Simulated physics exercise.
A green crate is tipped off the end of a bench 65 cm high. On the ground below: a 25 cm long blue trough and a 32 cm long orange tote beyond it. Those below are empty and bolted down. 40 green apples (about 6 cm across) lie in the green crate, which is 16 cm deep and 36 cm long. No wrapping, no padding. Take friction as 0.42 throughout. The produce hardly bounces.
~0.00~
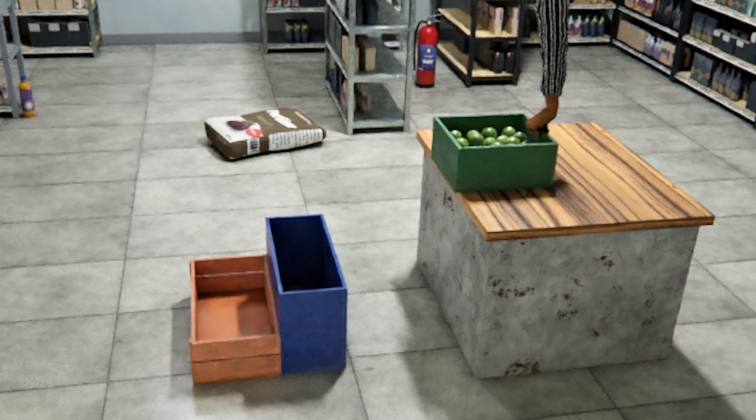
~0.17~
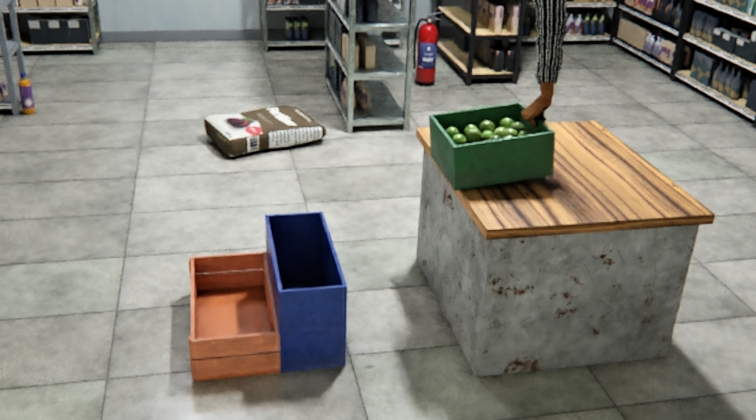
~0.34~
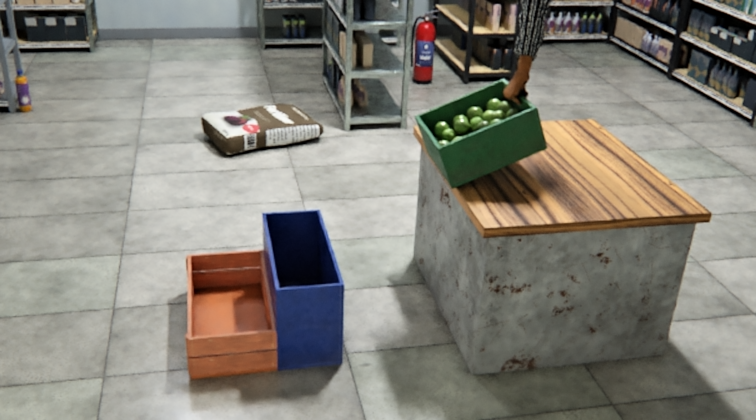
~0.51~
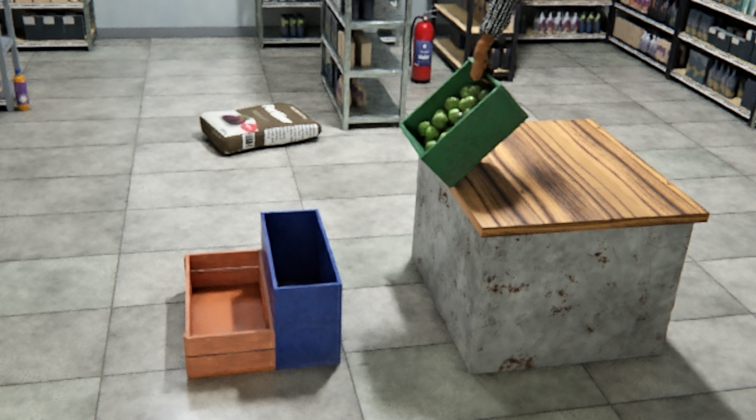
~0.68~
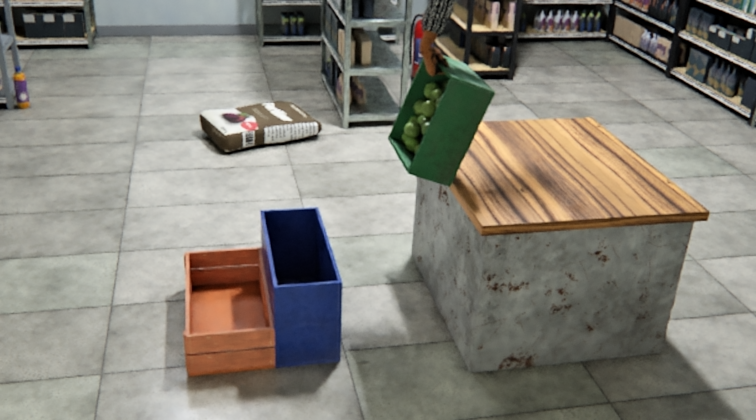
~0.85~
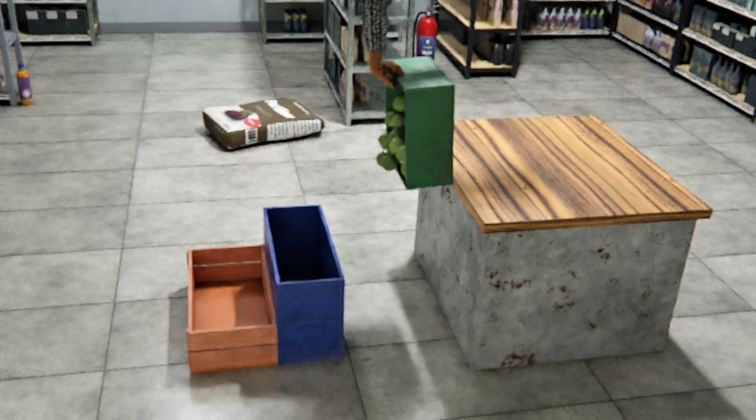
The video shows a hand tilting a green crate of green apples leftward off the edge of a wood-topped bench until it stands on its side, apples emerging from its opening, with blue and orange containers on the floor below.
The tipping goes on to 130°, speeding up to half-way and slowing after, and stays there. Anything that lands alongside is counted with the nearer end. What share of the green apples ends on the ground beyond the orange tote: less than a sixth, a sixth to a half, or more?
Under a sixth of the green apples end on the ground beyond the orange tote.
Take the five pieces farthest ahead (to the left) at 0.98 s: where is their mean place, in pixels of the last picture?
Near (357, 201).
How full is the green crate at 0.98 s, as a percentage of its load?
Some 70 per cent.
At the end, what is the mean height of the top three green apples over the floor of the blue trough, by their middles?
Roughly 6 cm.
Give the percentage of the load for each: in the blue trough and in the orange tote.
Roughly 15 and 0 per cent.
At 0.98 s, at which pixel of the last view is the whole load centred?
At about (403, 158).
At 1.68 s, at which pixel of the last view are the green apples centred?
At about (358, 302).
After 0.98 s, tilt 110°; 27 still in the green crate and 13 in the air.
After 1.15 s, tilt 125°; 12 still in the green crate, 2 in the blue trough, 6 on the ground short of the blue trough and 20 in the air.
After 1.38 s, tilt 130°; 5 in the blue trough, 18 on the ground short of the blue trough and 17 in the air.
Outcome (at 1.68 s), 6 in the blue trough, 1 in the orange tote and 33 on the ground short of the blue trough. Asked share, 0 of 40, 0 per cent.
